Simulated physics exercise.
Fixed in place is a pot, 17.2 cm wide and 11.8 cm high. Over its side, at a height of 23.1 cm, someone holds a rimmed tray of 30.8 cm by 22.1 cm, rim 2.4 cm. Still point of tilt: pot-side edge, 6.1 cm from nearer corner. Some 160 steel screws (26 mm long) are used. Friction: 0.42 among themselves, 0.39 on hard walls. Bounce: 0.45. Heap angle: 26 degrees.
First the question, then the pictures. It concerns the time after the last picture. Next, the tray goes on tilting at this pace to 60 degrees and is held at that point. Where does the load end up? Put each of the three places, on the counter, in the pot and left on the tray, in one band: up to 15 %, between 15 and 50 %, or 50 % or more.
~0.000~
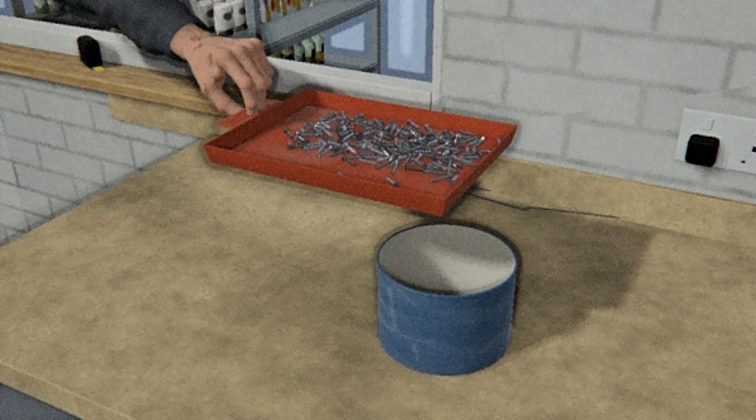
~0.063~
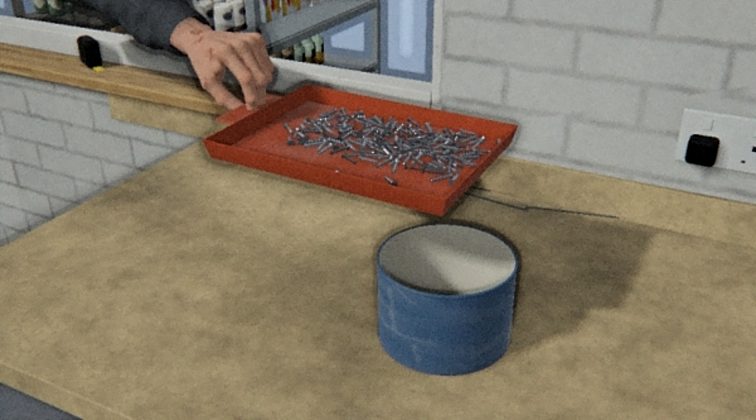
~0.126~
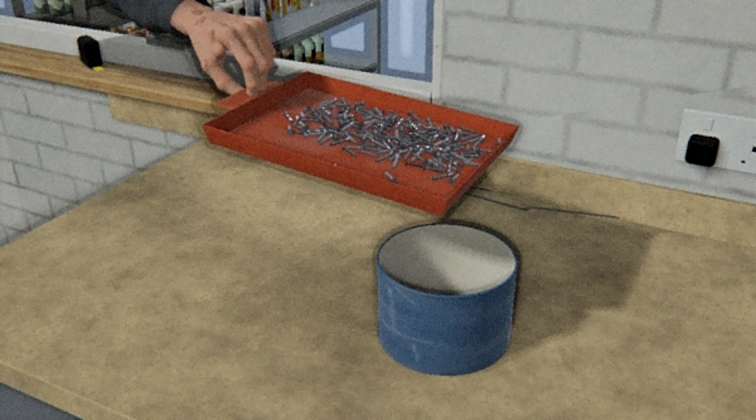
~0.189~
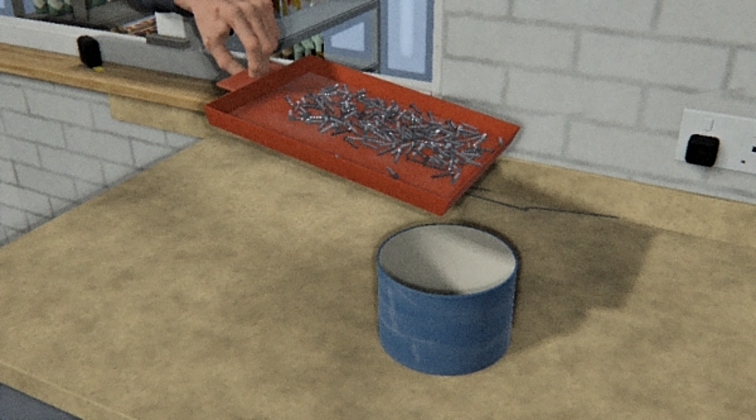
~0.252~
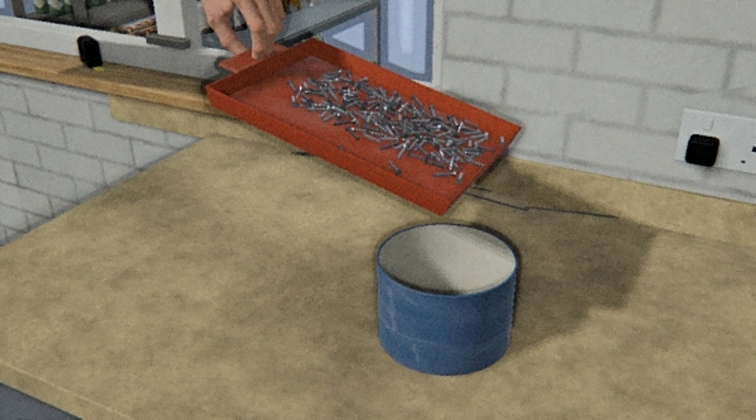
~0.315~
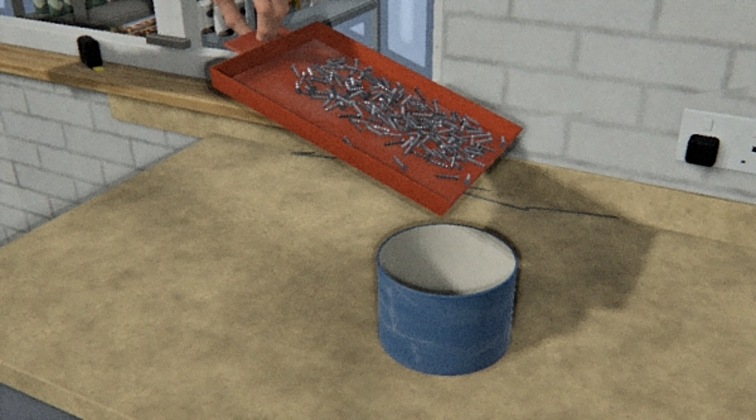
Counter: Between 15 and 50 %; pot: Up to 15 %; tray: 50 % or more.
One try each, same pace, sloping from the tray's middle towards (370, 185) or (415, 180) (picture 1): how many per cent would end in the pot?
First try: About 0 percent; second try: About 0 percent.
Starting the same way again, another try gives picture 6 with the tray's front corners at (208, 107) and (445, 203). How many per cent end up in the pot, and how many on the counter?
You'd end with pot at 0 and counter at 10.
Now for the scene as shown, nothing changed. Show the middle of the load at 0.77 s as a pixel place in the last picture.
Approximately (483, 144) in the last view.
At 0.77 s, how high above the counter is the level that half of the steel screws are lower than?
About 26 centimetres.
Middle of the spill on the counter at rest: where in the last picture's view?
(570, 339).
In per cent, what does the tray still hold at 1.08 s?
About 75%.
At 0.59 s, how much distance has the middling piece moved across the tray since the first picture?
It has moved some 4 cm from its start.
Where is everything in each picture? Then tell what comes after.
Tray tilt 0 degrees, front corners at (210, 144) and (442, 196); middle of the pieces at (396, 142); pot at (447, 257), in the first frame.
Tray tilt 1 degrees, front corners at (209, 139) and (443, 196); middle of the pieces at (396, 140), in the second frame.
Tray tilt 5 degrees, front corners at (209, 124) and (444, 196), lowest corner right front; middle of the pieces at (397, 134), in the third frame.
Tray tilt 10 degrees, front corners at (210, 106) and (446, 197), lowest corner right front; middle of the pieces at (398, 126), in the fourth frame.
Tray tilt 14 degrees, front corners at (213, 87) and (447, 198), lowest corner right front; middle of the pieces at (400, 119), in the fifth frame.
Tray tilt 19 degrees, front corners at (217, 68) and (449, 199), lowest corner right front; middle of the pieces at (403, 112); pot at (447, 257). The tray's pace is about 75 degrees a second, in the sixth frame.
After 0.59 s, tilt 39 degrees; the tray holds 100 %, the pot 0 %.
Then, at 0.77 s, tilt 53 degrees; the tray holds 100 %, the pot 0 %.
Then, at 1.08 s, tilt 60 degrees; the tray holds 75 %, the pot 0 %.
In the end, at 2.2 s, counter 25 %, pot 5 %, tray 75 %.
